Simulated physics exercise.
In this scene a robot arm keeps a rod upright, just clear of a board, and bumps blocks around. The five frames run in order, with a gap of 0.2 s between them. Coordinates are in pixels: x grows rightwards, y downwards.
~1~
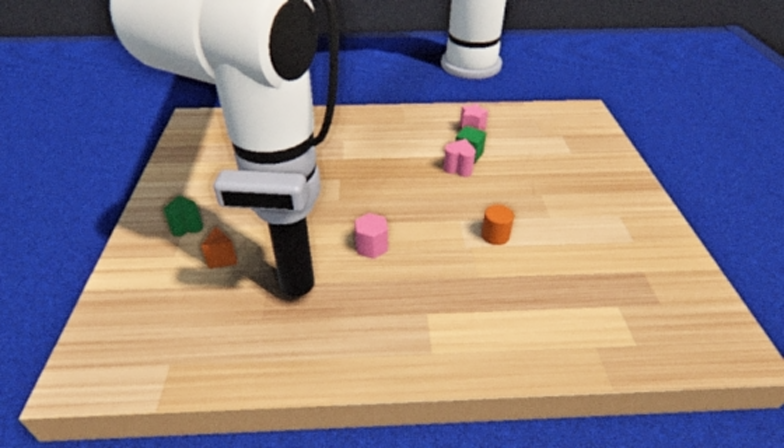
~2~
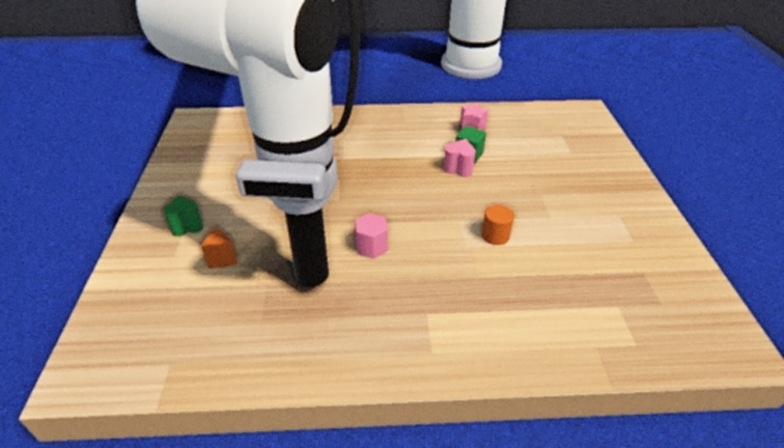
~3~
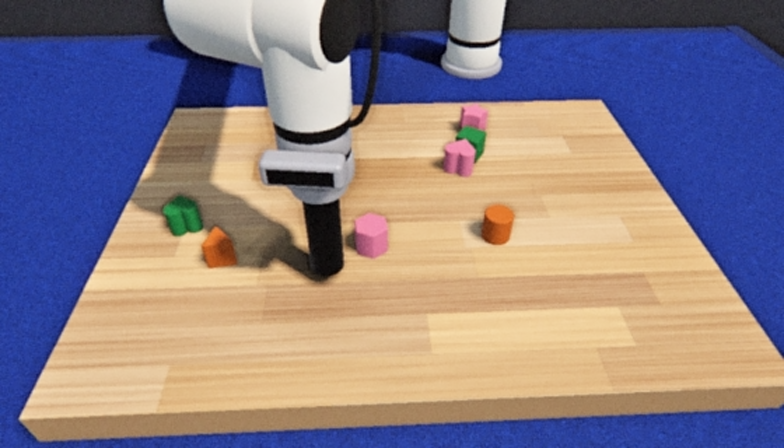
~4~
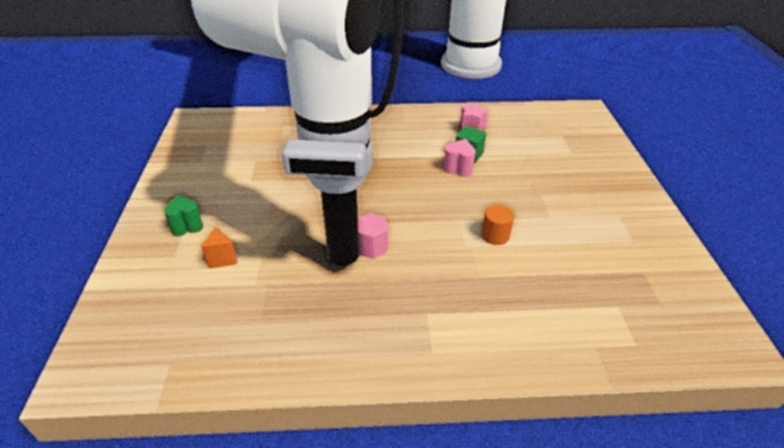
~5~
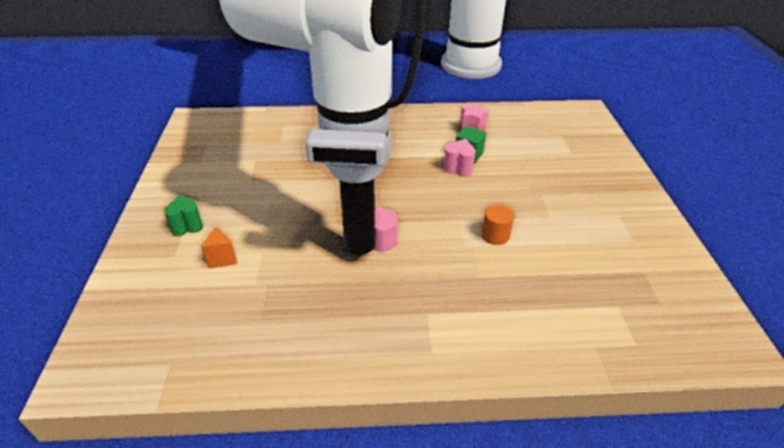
On a wooden board set over blue cloth, a white robot arm holds a black rod upright among small pink, green and orange blocks. The rod glides right and slightly away from the viewer toward the pink hexagon, then nudges it a little to the right while the other blocks stay still.
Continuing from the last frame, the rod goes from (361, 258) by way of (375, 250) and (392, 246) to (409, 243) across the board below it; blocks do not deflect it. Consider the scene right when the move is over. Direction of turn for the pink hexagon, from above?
The answer is counter-clockwise.
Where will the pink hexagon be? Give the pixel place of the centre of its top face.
At the end it should sit near (419, 200).
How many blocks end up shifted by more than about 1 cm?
I'm going with one.
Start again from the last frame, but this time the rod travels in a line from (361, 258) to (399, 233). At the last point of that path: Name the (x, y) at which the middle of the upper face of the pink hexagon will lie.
In the picture, it is at (421, 197).
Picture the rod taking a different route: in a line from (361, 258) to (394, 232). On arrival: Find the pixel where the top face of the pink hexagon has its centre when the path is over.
Its top middle is near (417, 197).
What follows on the original path. Halfway along, rod at (383, 234); pink hexagon at (403, 207).
At the end, rod at (409, 230); pink hexagon at (419, 200), turned 40° anticlockwise.
